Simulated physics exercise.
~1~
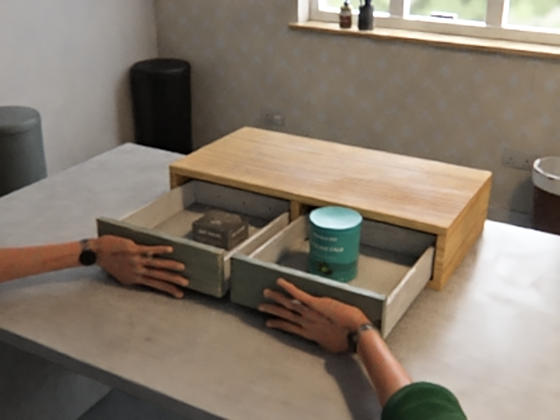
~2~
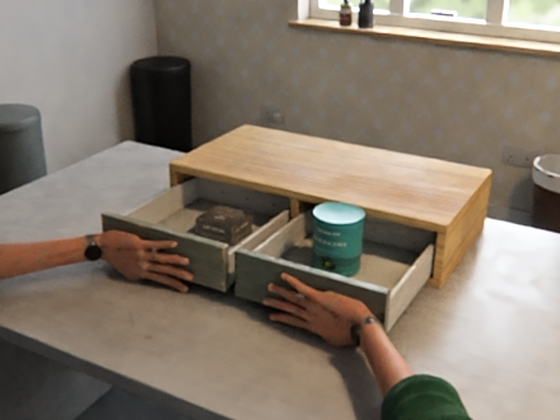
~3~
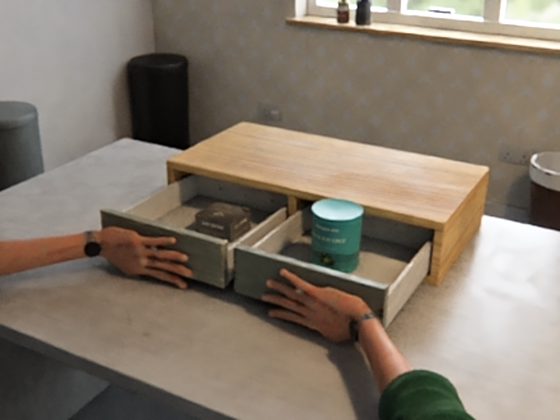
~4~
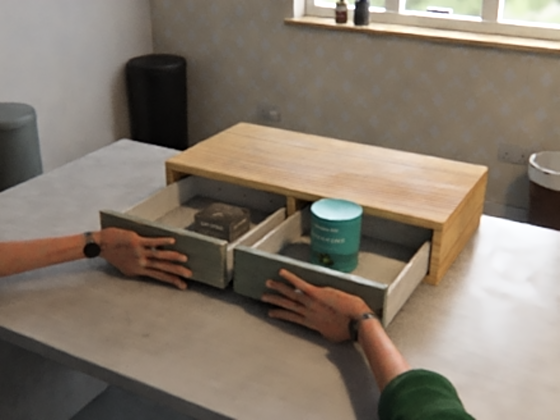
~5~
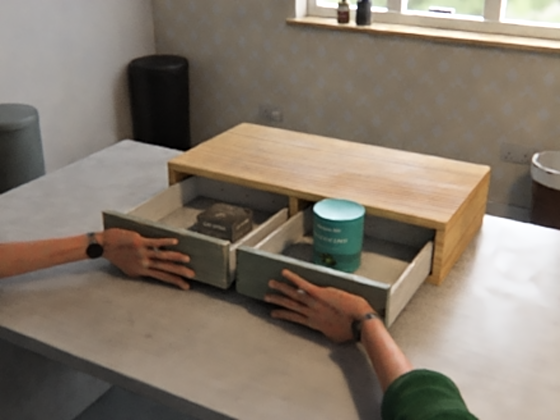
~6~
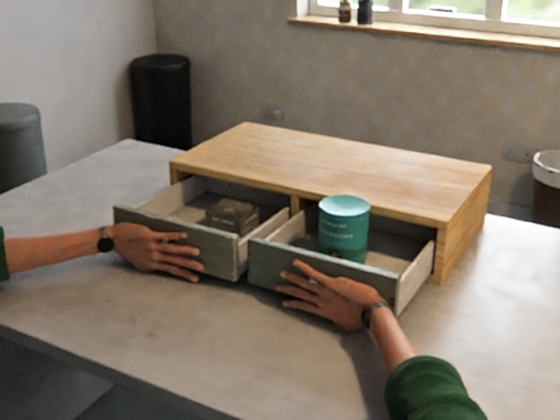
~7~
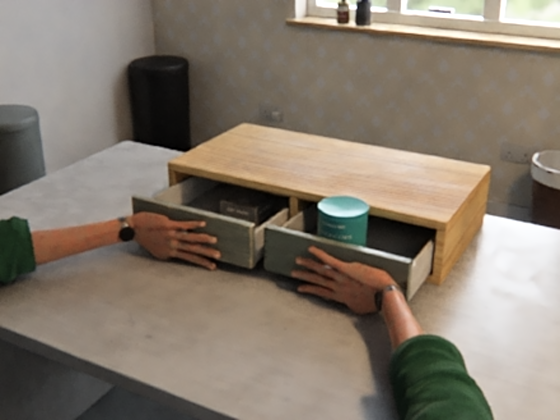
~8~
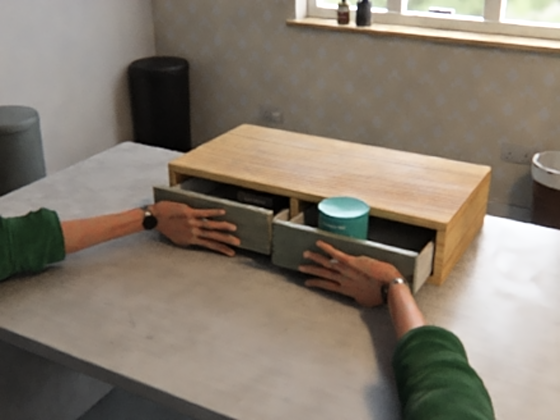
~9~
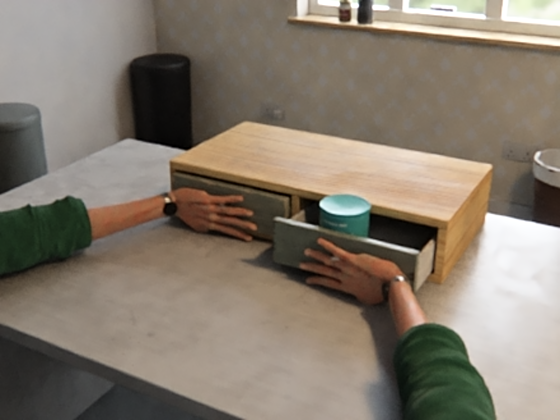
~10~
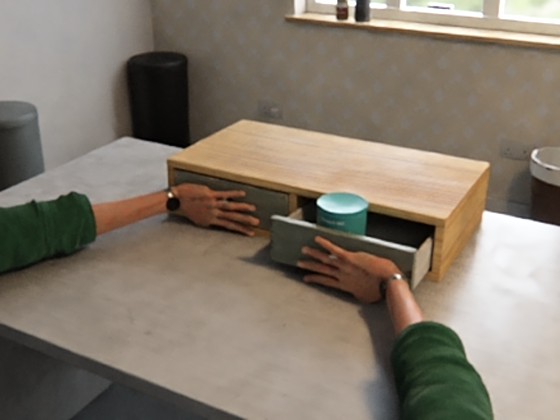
Two open drawers in a wooden chest on a table, one holding a small dark carton and the other an upright turquoise tub, slide inward under a person's hands until the left one shuts and the right one stays partly open with the tub showing.
